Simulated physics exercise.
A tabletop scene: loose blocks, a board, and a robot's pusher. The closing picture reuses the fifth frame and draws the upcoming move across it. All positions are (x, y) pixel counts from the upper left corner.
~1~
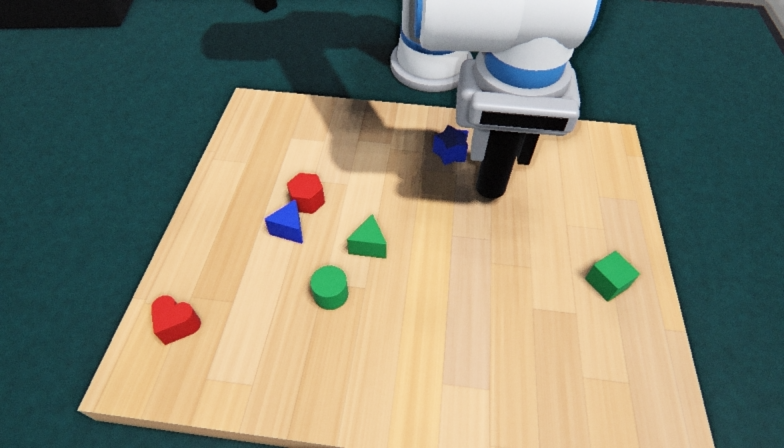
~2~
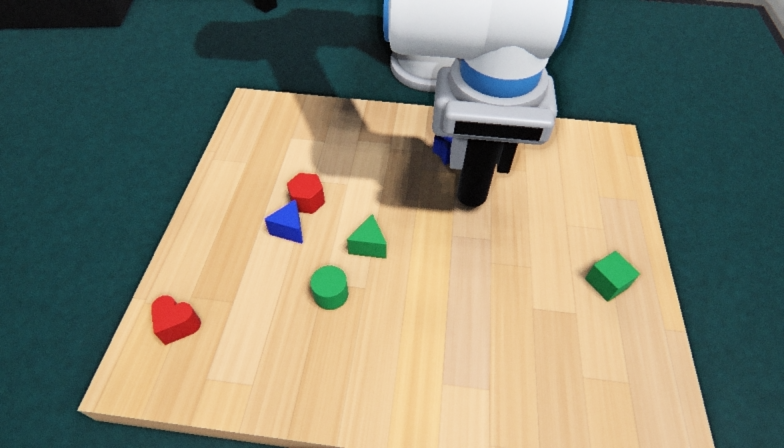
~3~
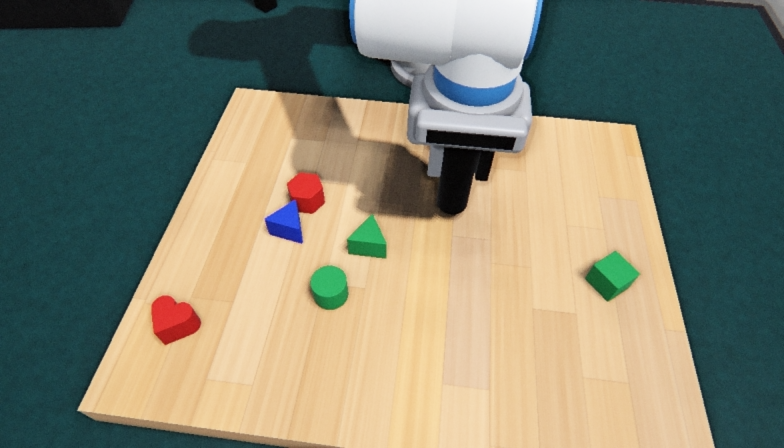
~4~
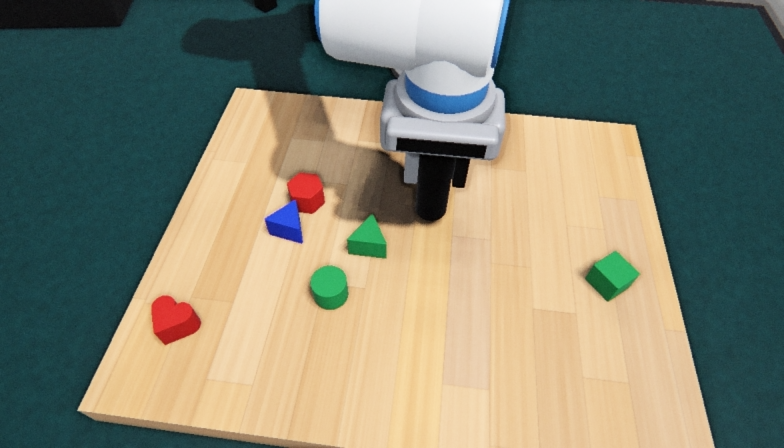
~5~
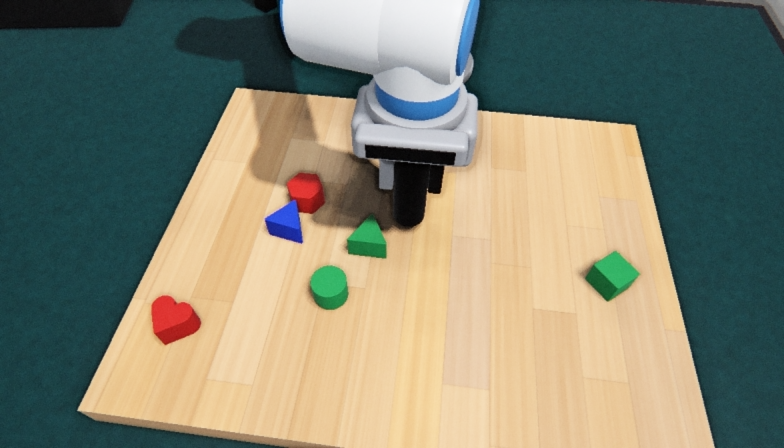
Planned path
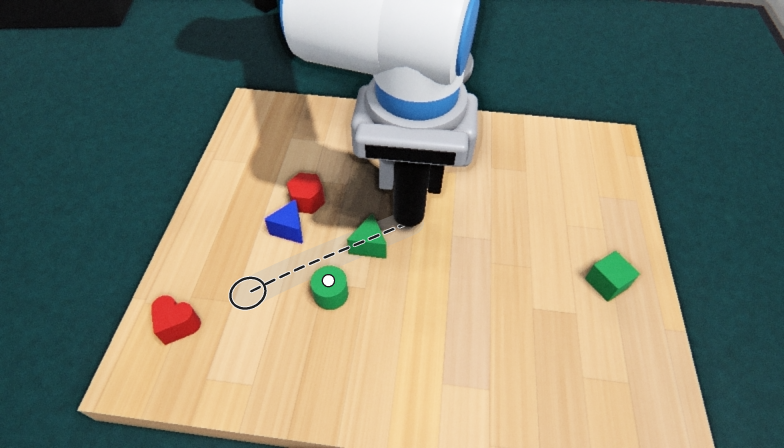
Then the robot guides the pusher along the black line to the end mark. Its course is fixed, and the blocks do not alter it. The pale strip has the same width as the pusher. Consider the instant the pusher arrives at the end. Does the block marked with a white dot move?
Final answer: Yes.
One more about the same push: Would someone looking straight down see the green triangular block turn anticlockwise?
Yes, that is how it ends up.
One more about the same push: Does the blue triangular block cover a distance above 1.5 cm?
Short answer: No.
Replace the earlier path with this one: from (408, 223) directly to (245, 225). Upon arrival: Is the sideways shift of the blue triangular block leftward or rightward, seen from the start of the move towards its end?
Measured against the direction from start to end, the blue triangular block shifts toward the left-hand side.
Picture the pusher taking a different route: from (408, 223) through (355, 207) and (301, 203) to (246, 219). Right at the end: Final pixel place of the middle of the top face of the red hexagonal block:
Around pixel (231, 181).
The line goes from (408, 223) directly to (248, 293); the dot is on the green cylinder.
On the path given first. One third of the way, pusher at (357, 236); green cylinder at (325, 285); green triangular block at (341, 251), turned 50° anticlockwise.
Two thirds of the way, pusher at (302, 259); green cylinder at (310, 314); green triangular block at (297, 278), turned 80° anticlockwise.
At the end, pusher at (245, 286); blue triangular block unmoved; green cylinder at (310, 318); green triangular block at (285, 287), turned 100° anticlockwise.
